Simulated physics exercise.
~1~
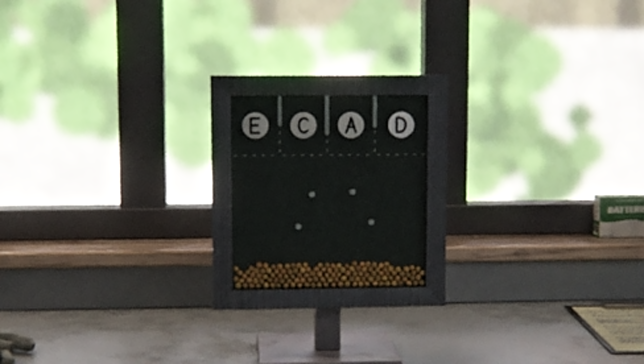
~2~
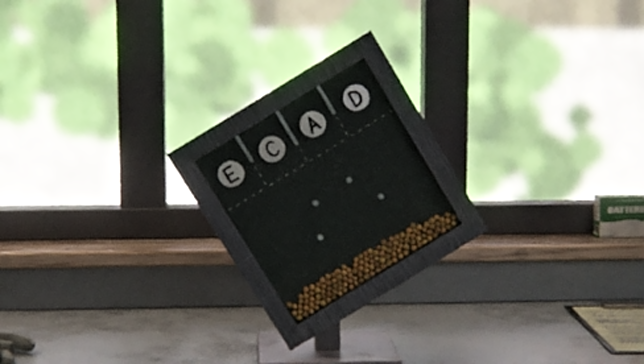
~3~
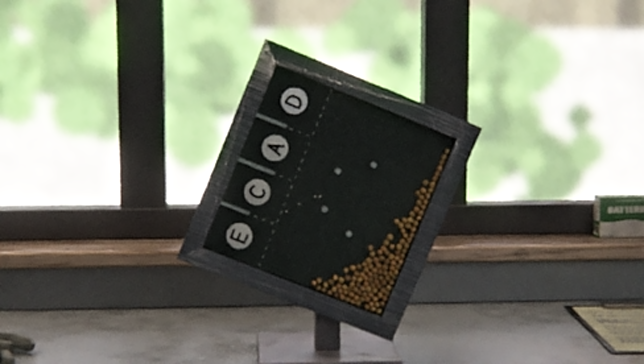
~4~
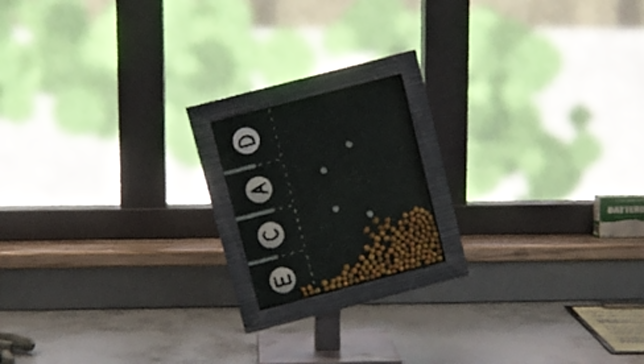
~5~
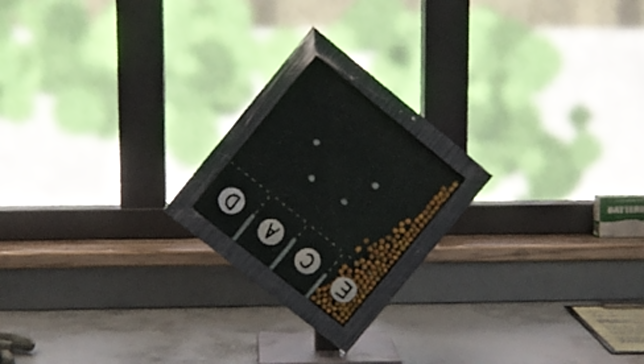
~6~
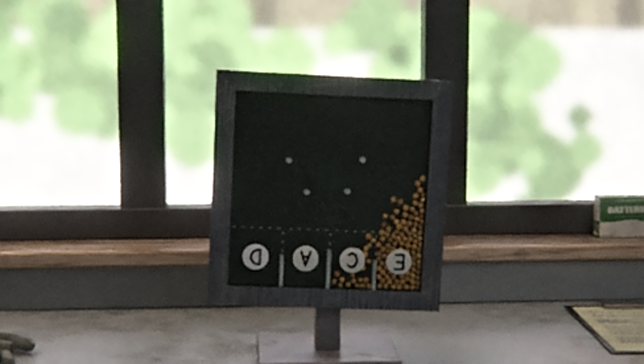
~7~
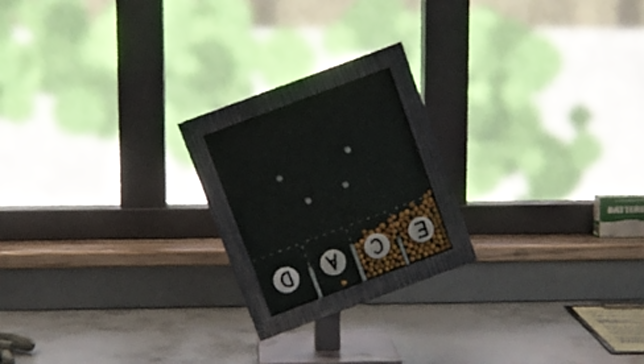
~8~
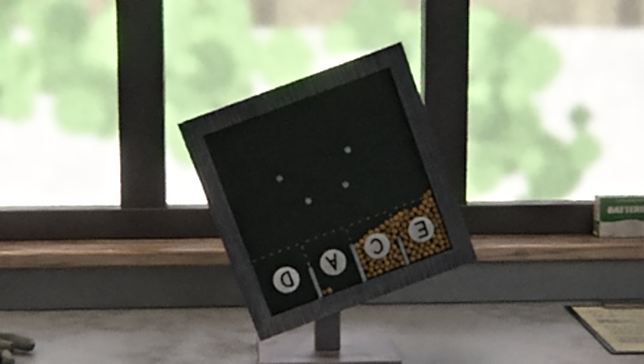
The footage shows a dark square case of small golden-brown beads turning anticlockwise on a stand over a counter until its four lettered pockets lie underneath; the beads slide along the sides and tumble in, settling almost entirely in pockets E and C as the case rests tilted.
